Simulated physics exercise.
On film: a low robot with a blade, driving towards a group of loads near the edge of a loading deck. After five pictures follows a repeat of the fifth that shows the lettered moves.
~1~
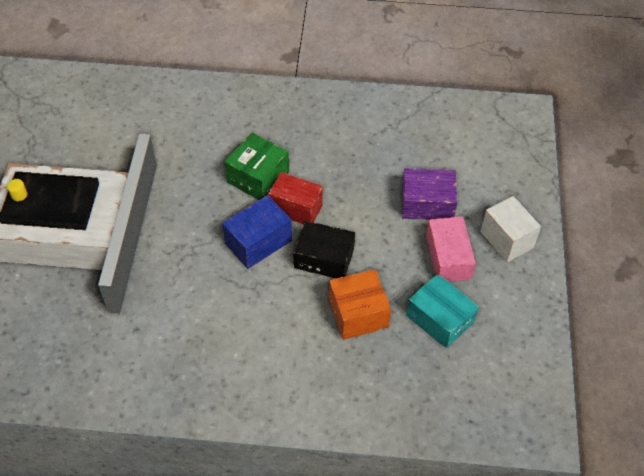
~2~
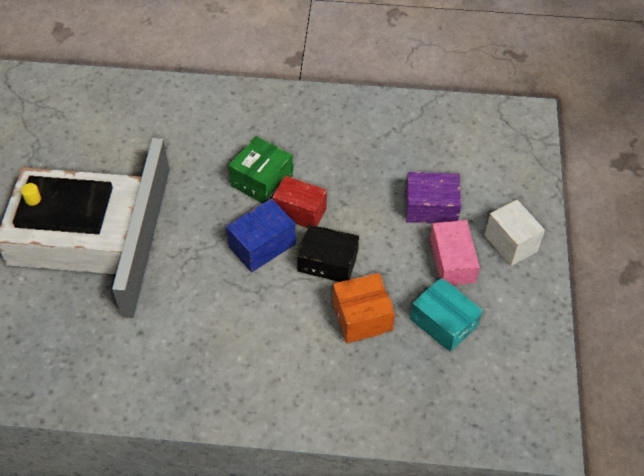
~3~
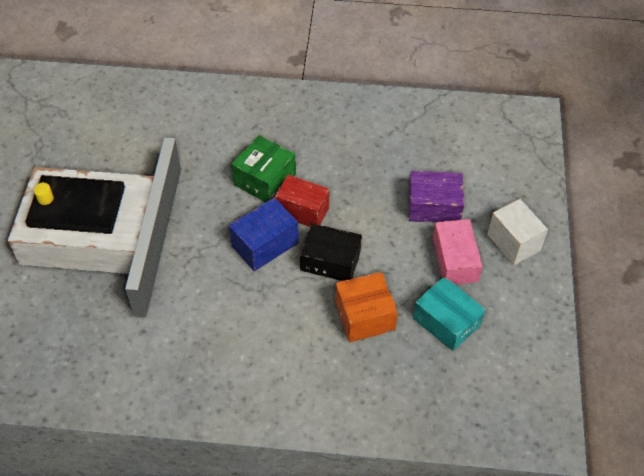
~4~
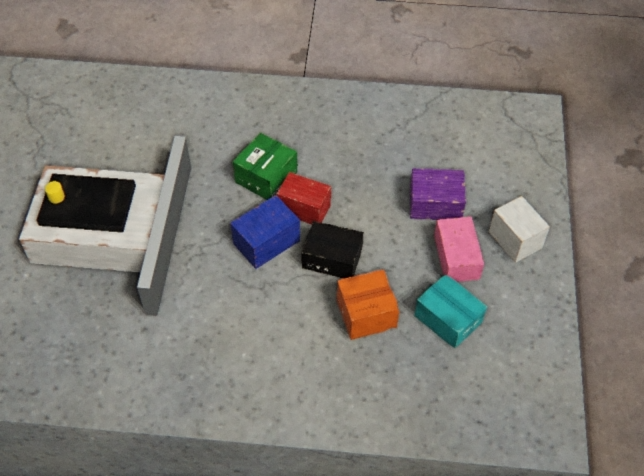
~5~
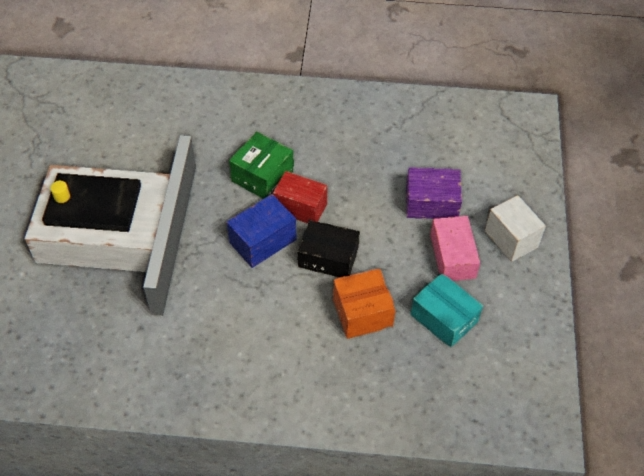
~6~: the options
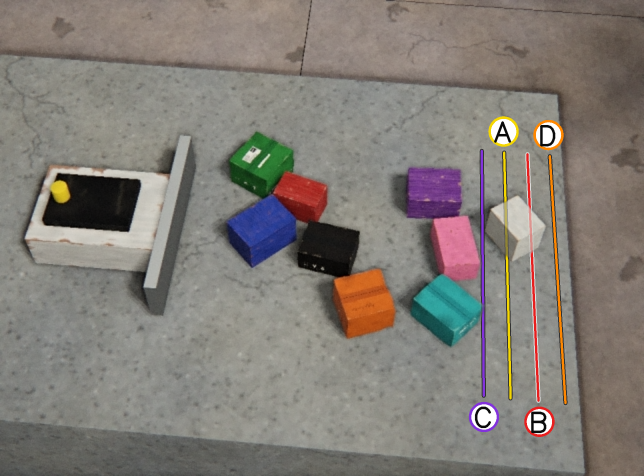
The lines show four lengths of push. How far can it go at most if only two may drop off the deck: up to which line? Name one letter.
No farther than C.
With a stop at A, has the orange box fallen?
By then, no.
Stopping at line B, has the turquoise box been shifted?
Yes.
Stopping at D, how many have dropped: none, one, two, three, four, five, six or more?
Six or more.
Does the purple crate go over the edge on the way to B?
By then, yes.
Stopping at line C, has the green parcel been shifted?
Yes.
On the marked copy, A at (507, 264); B at (532, 266); C at (483, 262); D at (557, 268).
With C. Early on, robot (210, 210); green parcel (319, 158); red crate (339, 196).
Further on, robot (324, 219); white crate (534, 222); pink crate (508, 245).
At the end, robot (413, 227); white crate over the edge; pink crate over the edge; two fallen.
As for the rest, A drops five; B drops five; D drops eight.
